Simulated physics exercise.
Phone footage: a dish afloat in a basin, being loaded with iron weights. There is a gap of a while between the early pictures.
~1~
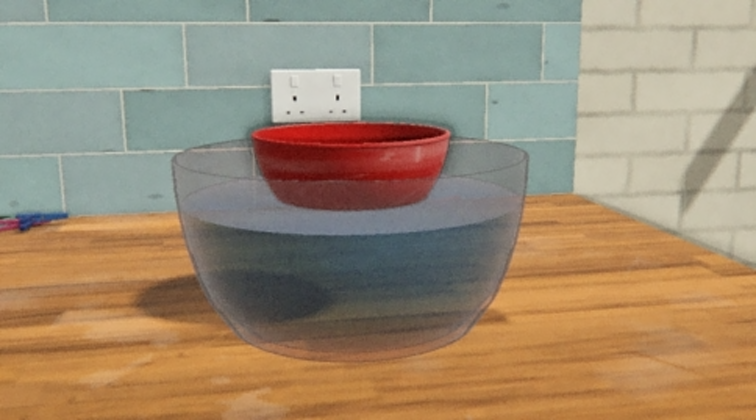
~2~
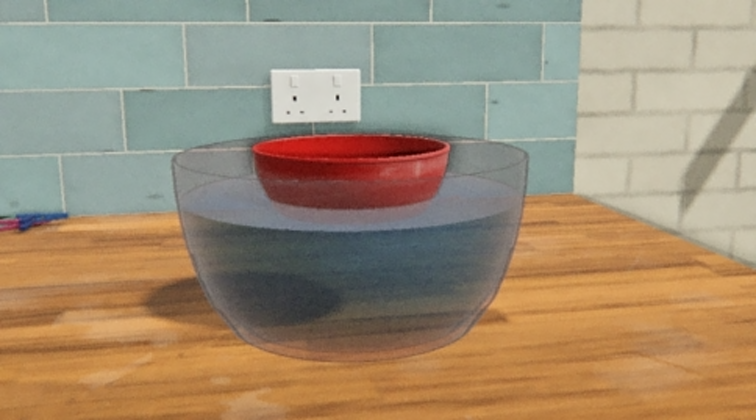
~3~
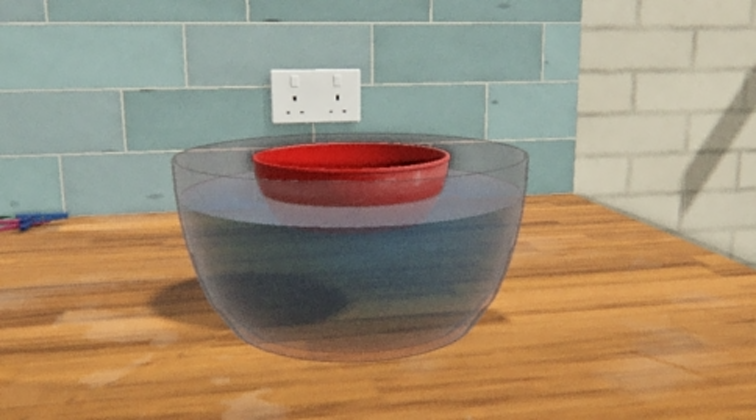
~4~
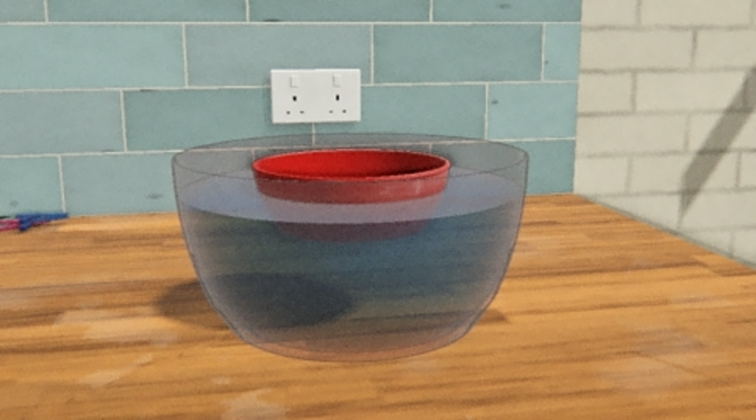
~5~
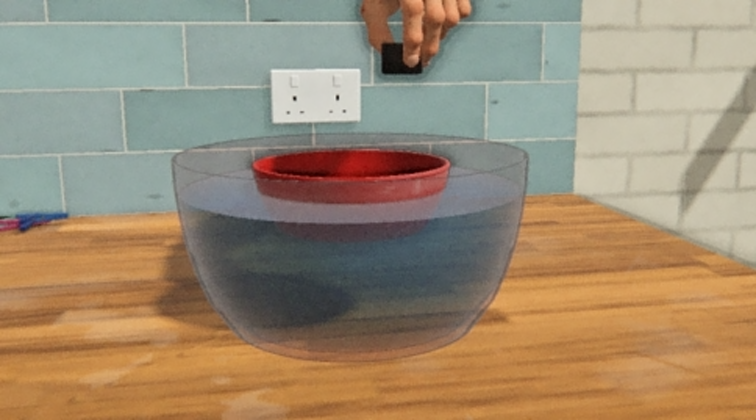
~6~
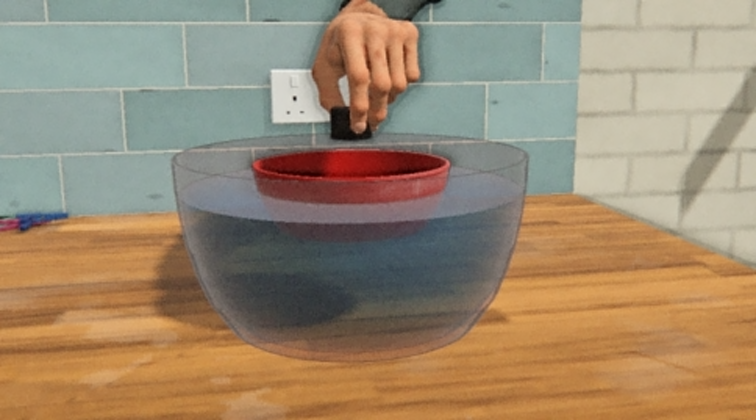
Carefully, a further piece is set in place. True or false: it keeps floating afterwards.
True.
Soon after, the iron weight is in and the dish dips.
Later, it steadies; about a fifth of its side above the surface.
In the end, the dish floats; about a fifth of its side above the surface.
